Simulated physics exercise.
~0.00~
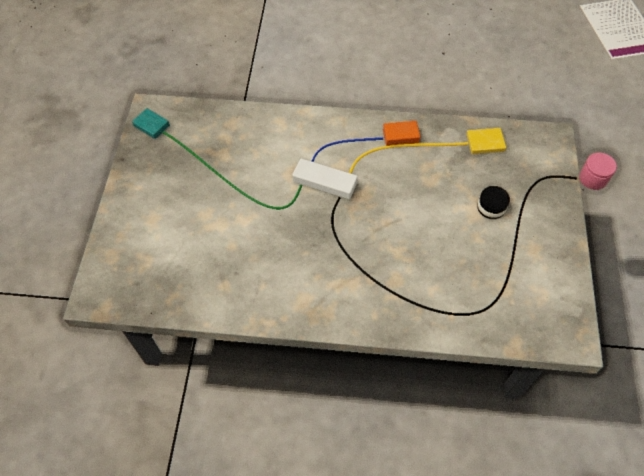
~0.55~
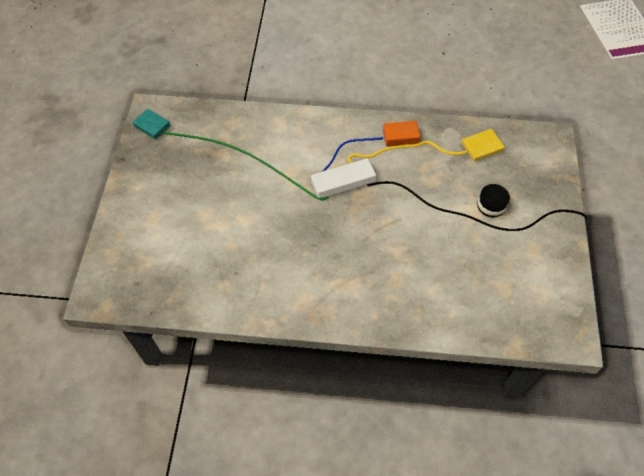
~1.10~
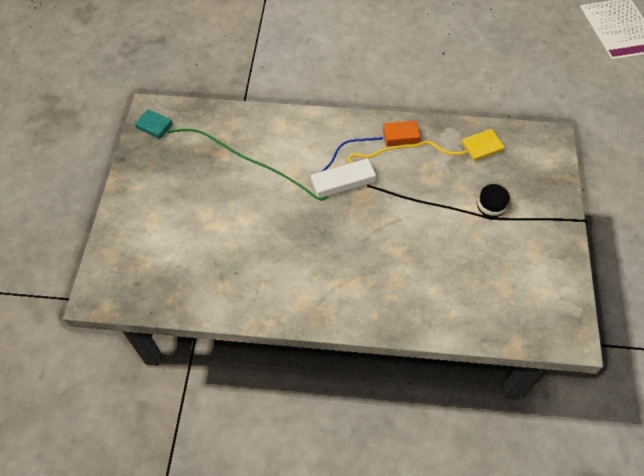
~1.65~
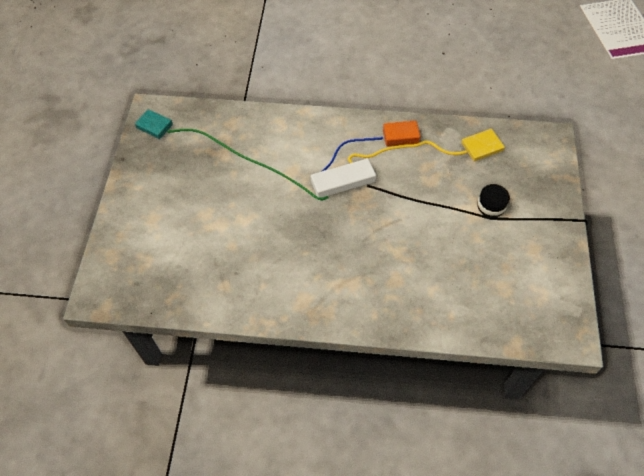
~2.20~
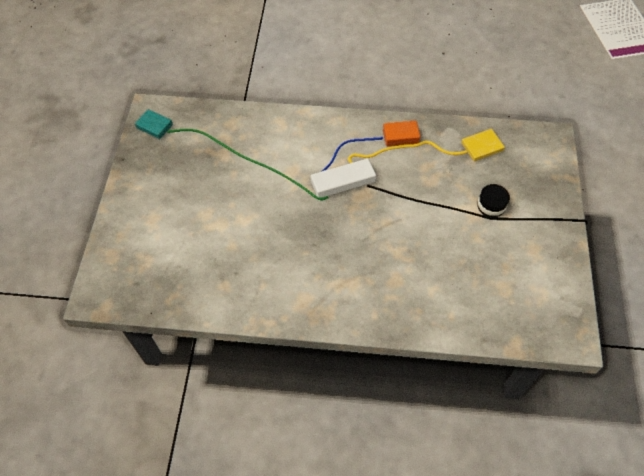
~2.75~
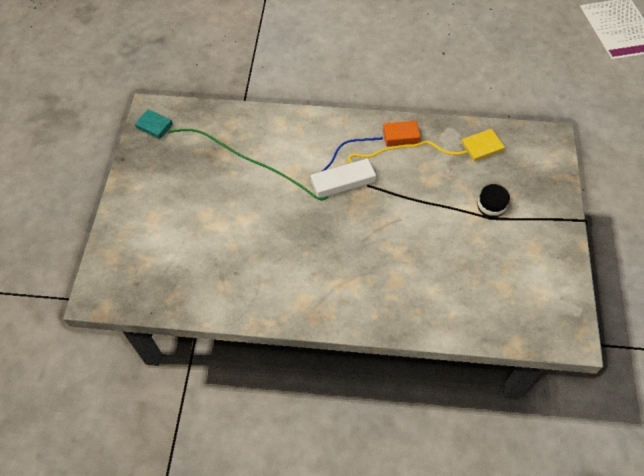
A mottled stone-topped workbench stands on a grey concrete floor, seen from above at an angle. On it, a white power strip near the centre connects by a green cable to a teal box at the upper left, by blue and yellow cables to orange and yellow boxes, and by a looping black cable to a pink speaker at the right edge. A black tin sits nearby. The speaker drops out of sight over the side, and the black cable straightens as the strip turns and shifts slightly right. The cable then pulls taut past the tin, and everything rests still.
